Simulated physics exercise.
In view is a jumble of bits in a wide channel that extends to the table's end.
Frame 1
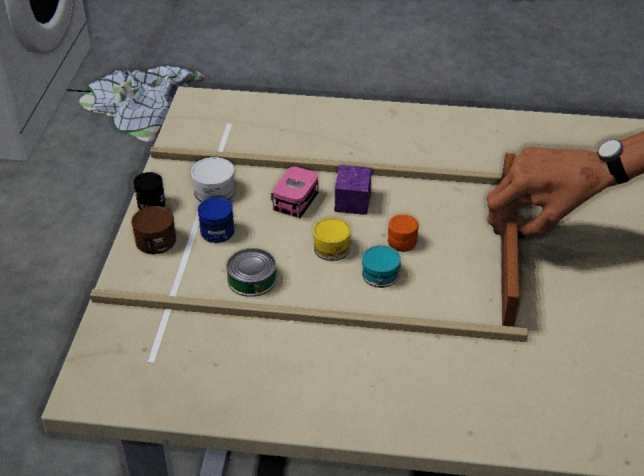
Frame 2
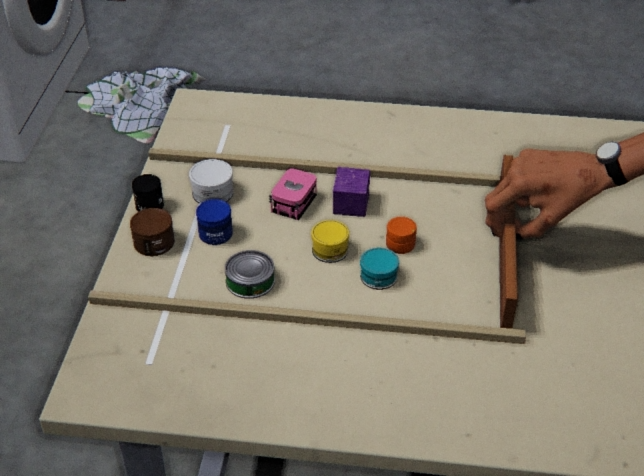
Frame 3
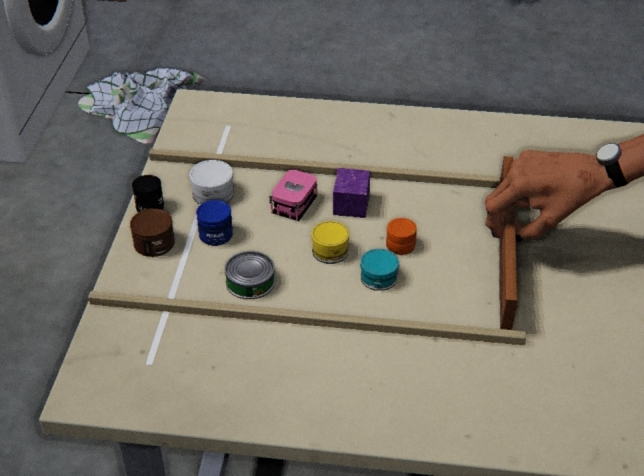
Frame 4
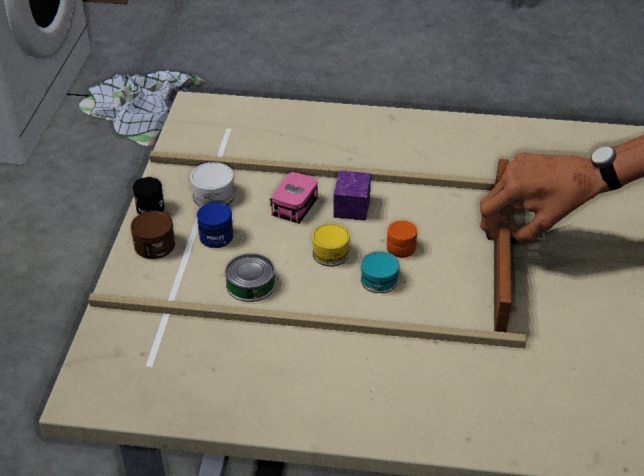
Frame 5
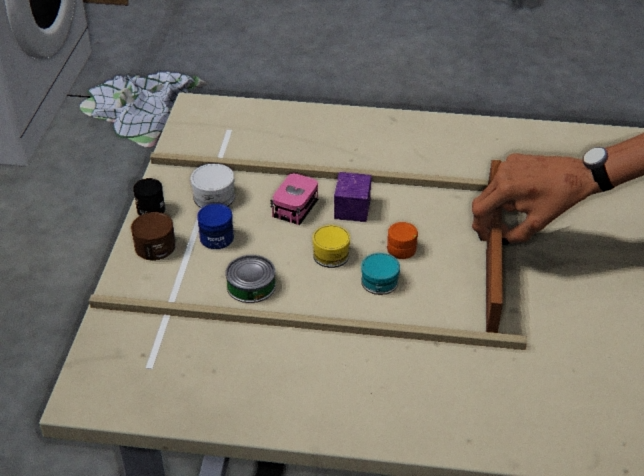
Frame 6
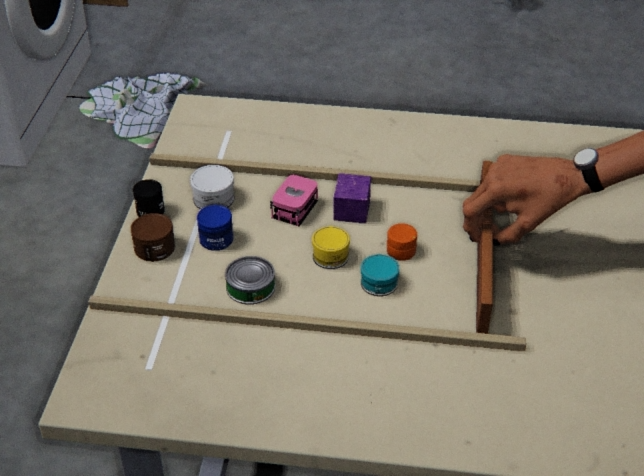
On a pale wooden tabletop above a grey floor, seen from above at an angle, two thin rails form a wide channel crossed by a white strip. Black, brown, white and blue tubs sit at the left, with a green tin, pink case, purple box, and yellow, teal and orange pots further right. A watched hand holds a brown board upright, then slides it slightly left, touching none of them, while the view shifts very slightly.
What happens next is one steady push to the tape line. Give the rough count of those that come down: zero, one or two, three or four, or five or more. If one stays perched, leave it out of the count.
Most likely just one, perhaps two, will tumble off the end.
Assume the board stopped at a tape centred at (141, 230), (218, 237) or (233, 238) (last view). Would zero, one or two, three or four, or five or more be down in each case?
Lab note - count per position: Five or over; no fall at all; none at all.
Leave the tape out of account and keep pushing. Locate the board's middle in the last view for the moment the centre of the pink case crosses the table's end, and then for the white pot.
The pink case gives roughly (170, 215), the white pot roughly (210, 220).
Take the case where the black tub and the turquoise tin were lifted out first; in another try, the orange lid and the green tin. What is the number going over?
You'd see 1 fallen, and 2 in the other try.
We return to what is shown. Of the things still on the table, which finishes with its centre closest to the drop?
Ending up nearest is the brown tub.
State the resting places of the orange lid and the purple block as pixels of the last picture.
The orange lid finishes at (184, 215); the purple block finishes at (191, 184).
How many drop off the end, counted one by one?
The total is 2.
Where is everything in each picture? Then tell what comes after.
In the first picture, black tub (150, 193); brown tub (154, 231); white pot (214, 181); board (509, 236); tape (195, 227).
In the second picture, brown tub (153, 232); green tin (250, 274).
In the third picture, white pot (212, 183); yellow pot (330, 242).
In the fourth picture, black tub (149, 197); blue tub (215, 225).
In the fifth picture, brown tub (154, 236); board (494, 243).
In the sixth picture, black tub (149, 200); brown tub (153, 237); white pot (213, 188); board (485, 243); tape (194, 235).
Soon after, none off yet; black tub at rest near (149, 200); brown tub at rest near (153, 237); white pot at rest near (213, 188).
Then, none off yet; black tub at rest near (149, 200); brown tub at rest near (153, 237); white pot at rest near (211, 188).
By the end, the number that fall off is one or two; fallen, white pot and black tub.
